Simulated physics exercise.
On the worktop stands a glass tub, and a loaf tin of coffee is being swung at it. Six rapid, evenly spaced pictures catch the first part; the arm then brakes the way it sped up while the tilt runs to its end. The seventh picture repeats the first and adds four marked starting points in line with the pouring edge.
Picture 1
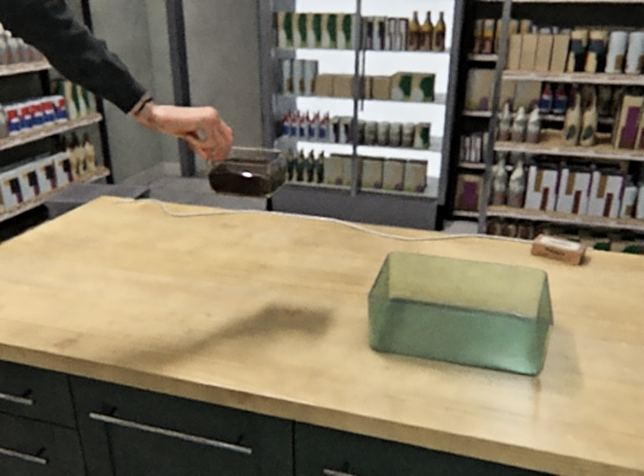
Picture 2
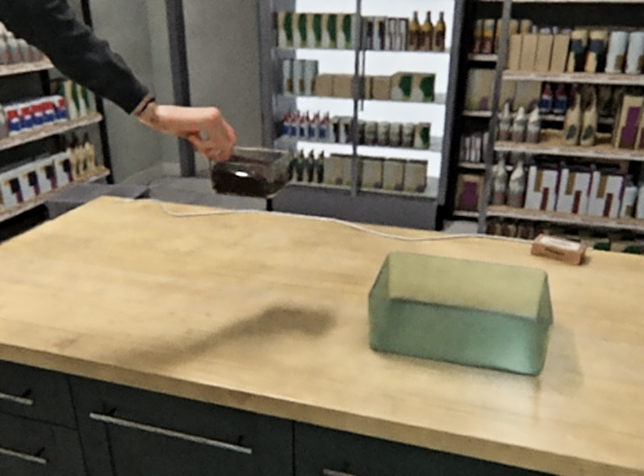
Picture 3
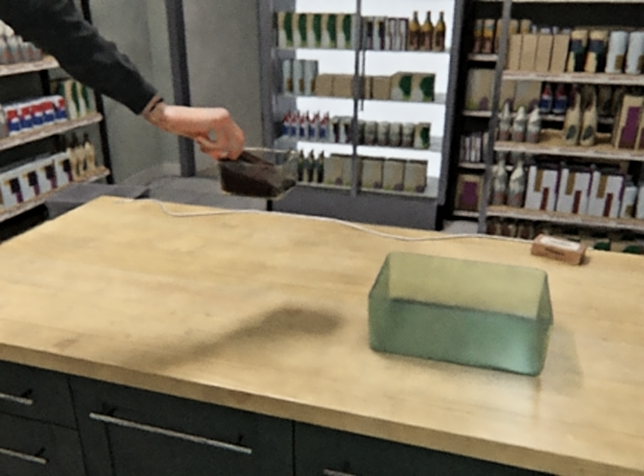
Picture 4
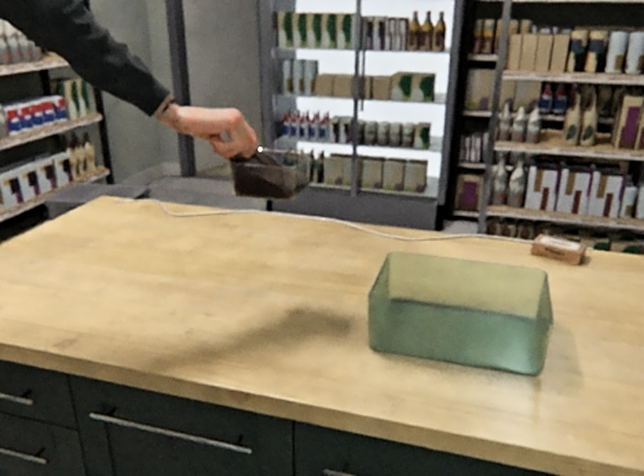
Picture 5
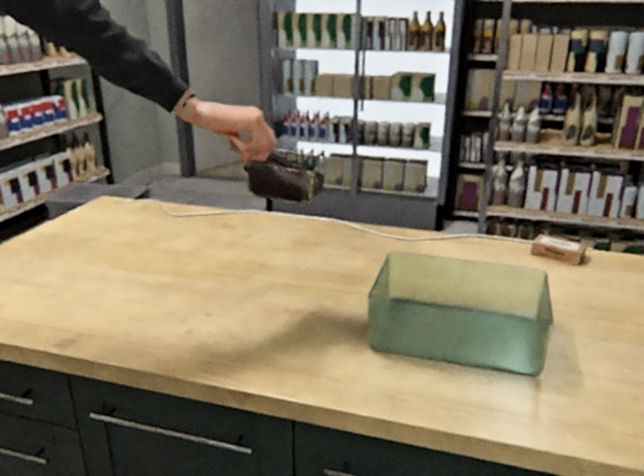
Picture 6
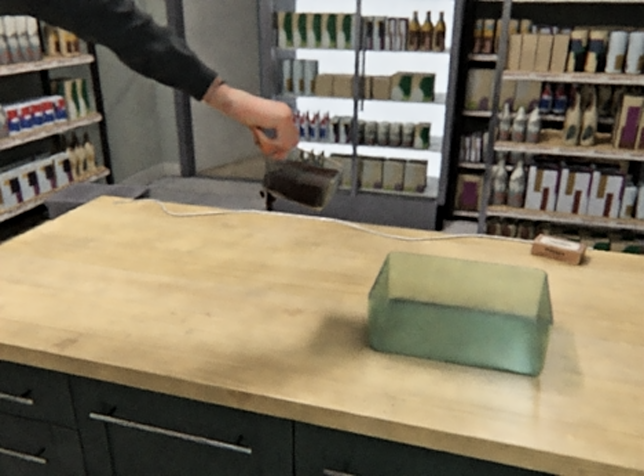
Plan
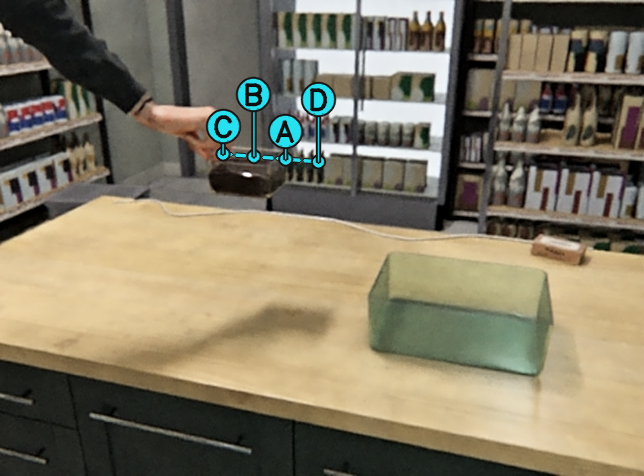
A hand carries a small container of dark coffee rightward above a worktop, gradually tilting it.
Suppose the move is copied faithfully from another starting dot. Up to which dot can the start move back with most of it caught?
B.
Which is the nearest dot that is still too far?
Here it is dot C.
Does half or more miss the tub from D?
No.
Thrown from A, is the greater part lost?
No.
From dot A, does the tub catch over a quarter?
Yes, it does.
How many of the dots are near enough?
Three of the four.
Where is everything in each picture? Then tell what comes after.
Upright, lip at (277, 158); tub from (368, 346) to (542, 375); nothing has left yet.
Upright, lip at (280, 158); nothing has left yet.
Upright, lip at (289, 159); nothing has left yet.
Upright, lip at (302, 160); coffee is over the rim, down to (238, 155).
Tipped about 5°, lip at (319, 164); coffee is over the rim, down to (251, 170).
Tipped about 16°, lip at (338, 173); coffee is over the rim, down to (269, 202).
On the marked copy, A at (285, 159); B at (253, 156); C at (223, 154); D at (318, 161).
With A, about 86 % lands in the tub, 10 % falls short and 5 % goes beside or beyond.
With B, about 69 % lands in the tub, 27 % falls short and 4 % goes beside or beyond.
With C, about 22 % lands in the tub, 76 % falls short.
With D, about 88 % lands in the tub, 3 % falls short and 9 % goes beside or beyond.
